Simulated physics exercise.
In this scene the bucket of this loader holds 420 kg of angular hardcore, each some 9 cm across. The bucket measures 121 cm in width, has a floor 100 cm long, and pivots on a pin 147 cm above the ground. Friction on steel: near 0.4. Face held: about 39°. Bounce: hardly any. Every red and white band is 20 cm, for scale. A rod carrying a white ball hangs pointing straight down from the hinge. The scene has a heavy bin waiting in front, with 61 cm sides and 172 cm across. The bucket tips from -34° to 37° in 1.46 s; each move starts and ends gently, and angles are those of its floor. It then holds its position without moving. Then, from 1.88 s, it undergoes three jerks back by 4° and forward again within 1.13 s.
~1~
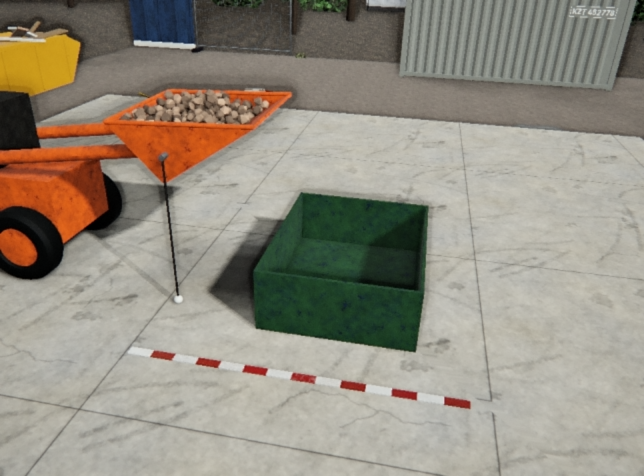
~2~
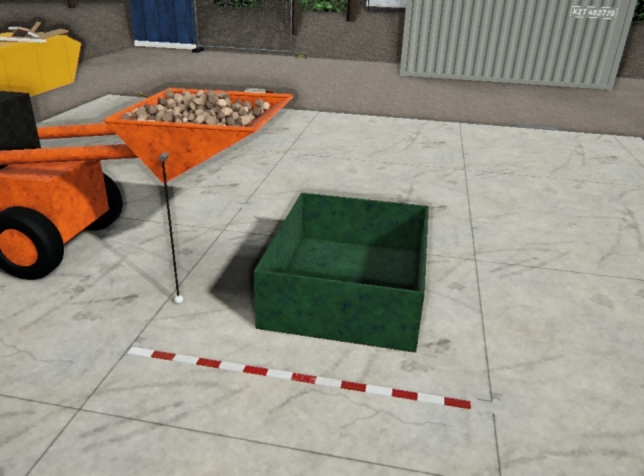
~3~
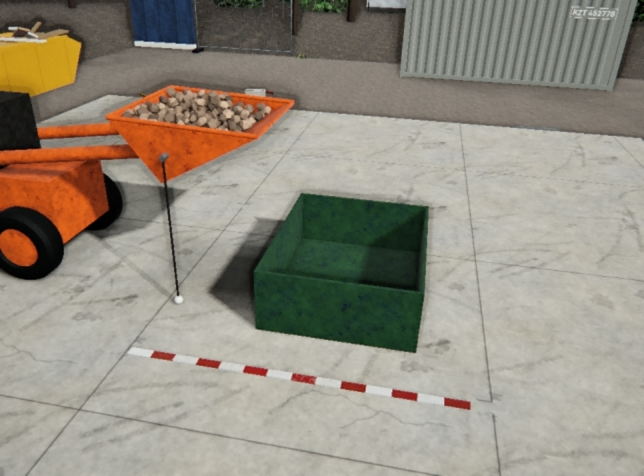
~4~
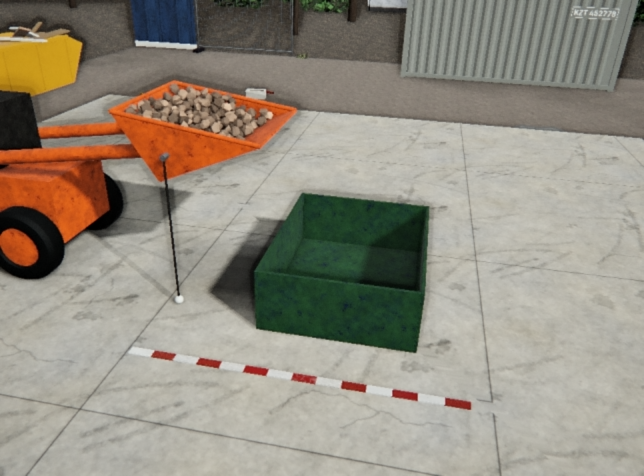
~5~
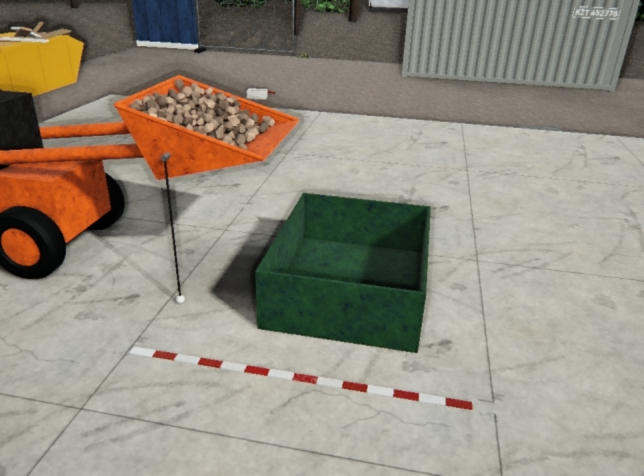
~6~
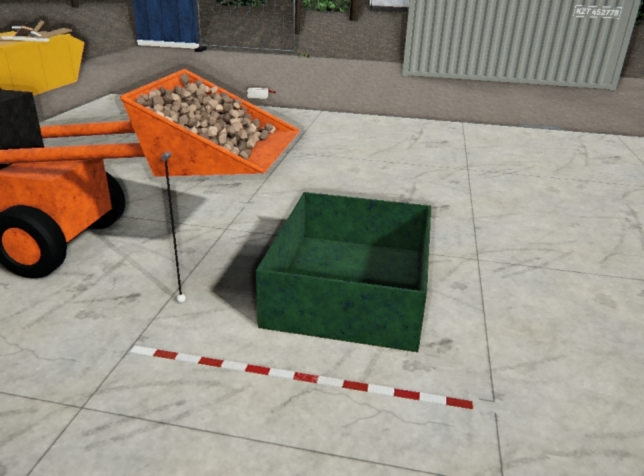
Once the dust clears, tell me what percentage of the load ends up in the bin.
I would put it at 45 %.
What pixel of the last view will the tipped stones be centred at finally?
Their middle ends up near (280, 269).
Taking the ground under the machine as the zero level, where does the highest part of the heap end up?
Around 44 cm above it, I'd say.
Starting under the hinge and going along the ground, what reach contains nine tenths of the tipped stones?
Roughly 160 centimetres ahead of it along the ground.
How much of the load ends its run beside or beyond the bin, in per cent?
Estimated share: Approx. 0 %.
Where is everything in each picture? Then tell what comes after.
The bucket is at -34°, its lip at (254, 128); the top of the load is at (205, 99), in the first picture.
The bucket is at -33°, its lip at (255, 130); the top of the load is at (201, 100), in the second picture.
Lip at (257, 137), floor tilted -29°, highest stones at (195, 99), in the third picture.
The bucket is at -23°, its lip at (261, 147); the top of the load is at (188, 95), in the fourth picture.
Lip at (263, 159), floor tilted -16°, highest stones at (184, 92), in the fifth picture.
The bucket is at -8°, its lip at (264, 172); the top of the load is at (186, 89), in the sixth picture.
A little later the floor is at 26°; 100 % in the bucket; the foremost stones are at (255, 175).
Then the floor is at 37°; 76 % in the bucket, 23 % short of the bin; the foremost stones are at (282, 222).
Later still the floor is at 37°; 0 % in the bucket, 55 % short of the bin, 45 % in the bin; the foremost stones are at (412, 285).
In the end the floor is at 37°; 0 % in the bucket, 55 % short of the bin, 45 % in the bin; the foremost stones are at (412, 285).
